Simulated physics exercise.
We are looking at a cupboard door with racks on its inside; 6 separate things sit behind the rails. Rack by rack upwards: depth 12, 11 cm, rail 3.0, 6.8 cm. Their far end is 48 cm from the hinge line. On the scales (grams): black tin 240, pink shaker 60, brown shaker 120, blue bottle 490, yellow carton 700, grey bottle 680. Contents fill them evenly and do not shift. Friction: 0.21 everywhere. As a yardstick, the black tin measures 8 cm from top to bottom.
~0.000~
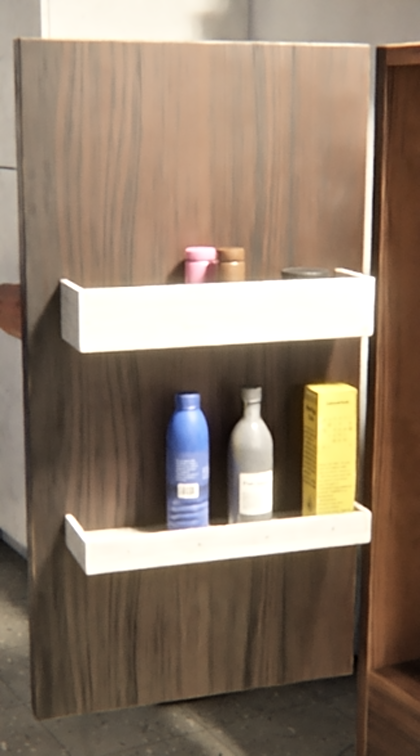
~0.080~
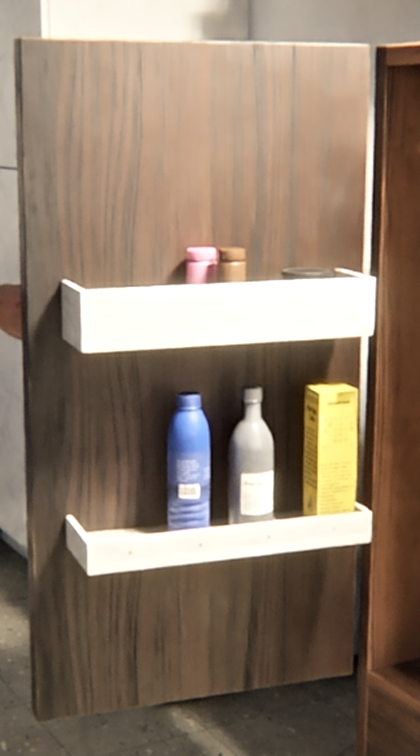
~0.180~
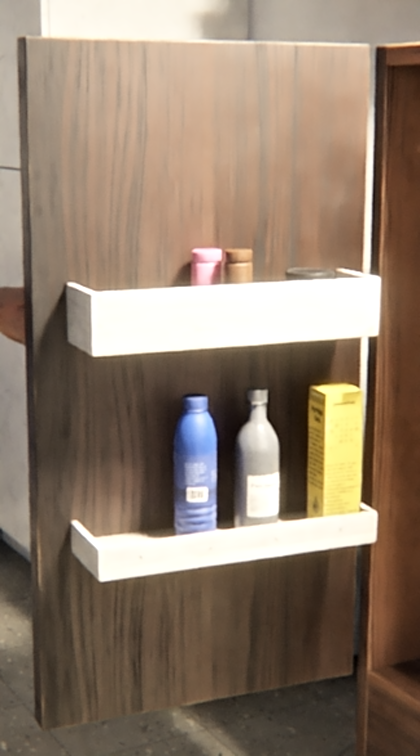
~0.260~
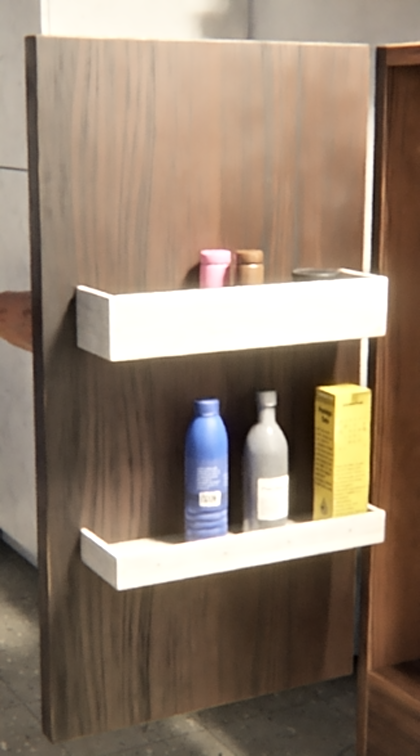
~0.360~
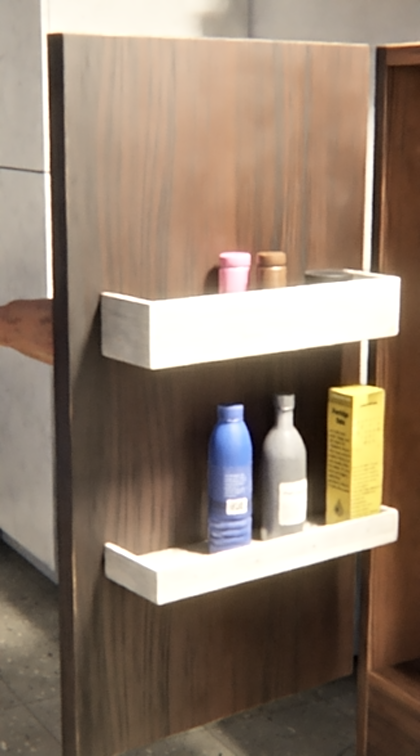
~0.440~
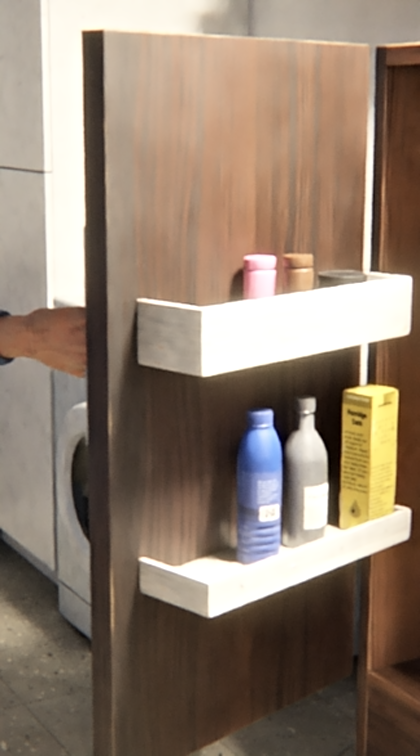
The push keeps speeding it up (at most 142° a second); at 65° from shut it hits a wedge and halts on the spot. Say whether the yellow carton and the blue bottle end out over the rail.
The yellow carton remains in the rack, the blue bottle comes out.
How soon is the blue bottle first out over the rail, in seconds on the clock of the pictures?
At about 0.7 s.
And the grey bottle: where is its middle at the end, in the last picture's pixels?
At about (343, 474).
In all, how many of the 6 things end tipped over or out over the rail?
In all, 1.
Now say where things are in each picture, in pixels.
The first frame shows door at 100°; yellow carton (329, 457); blue bottle (187, 465).
The second frame shows door at 99°; grey bottle (251, 459).
The third frame shows door at 96°.
The fourth frame shows door at 91°; grey bottle (265, 463).
The fifth frame shows door at 82°.
The sixth frame shows door at 73°; yellow carton (369, 460); blue bottle (259, 486).
By 0.64 s, door at 65°; blue bottle tilted 19° near (325, 494); pink shaker 6 cm from its spot; grey bottle tilted 4°.
By 1.14 s, door at 65°; blue bottle now out over the rail; pink shaker 6 cm from its spot; grey bottle 3 cm from its spot.
When it is over (1.5 s), out over the rail, blue bottle; not toppled but over 5 cm from the start, pink shaker; the other 4 within 5 cm of the start. In the last view, yellow carton near (386, 459).
